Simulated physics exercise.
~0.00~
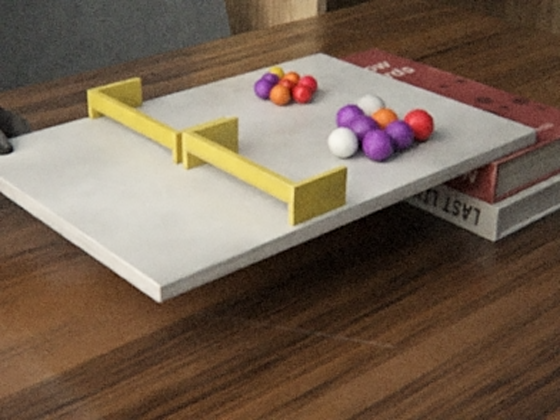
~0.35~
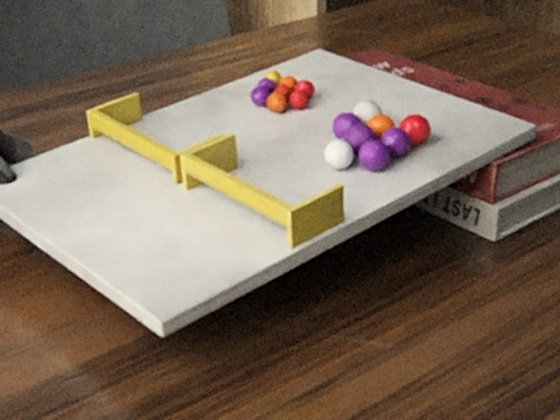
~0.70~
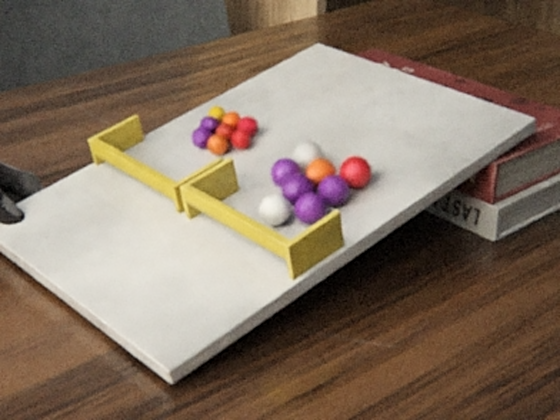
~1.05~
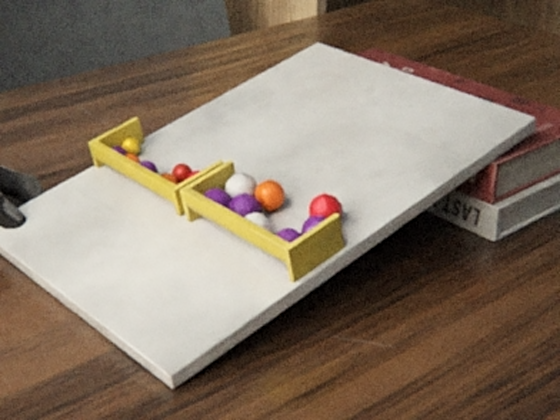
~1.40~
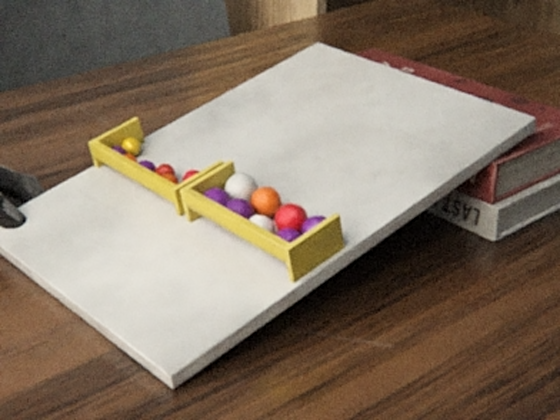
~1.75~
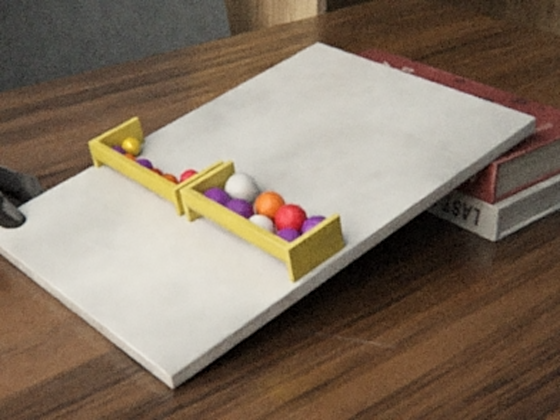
A pale board propped on books tilted more steeply, with a hand at its free end, and two clusters of colorful balls slid down toward the left until each gathered against its own yellow bar, where they settled and stayed.
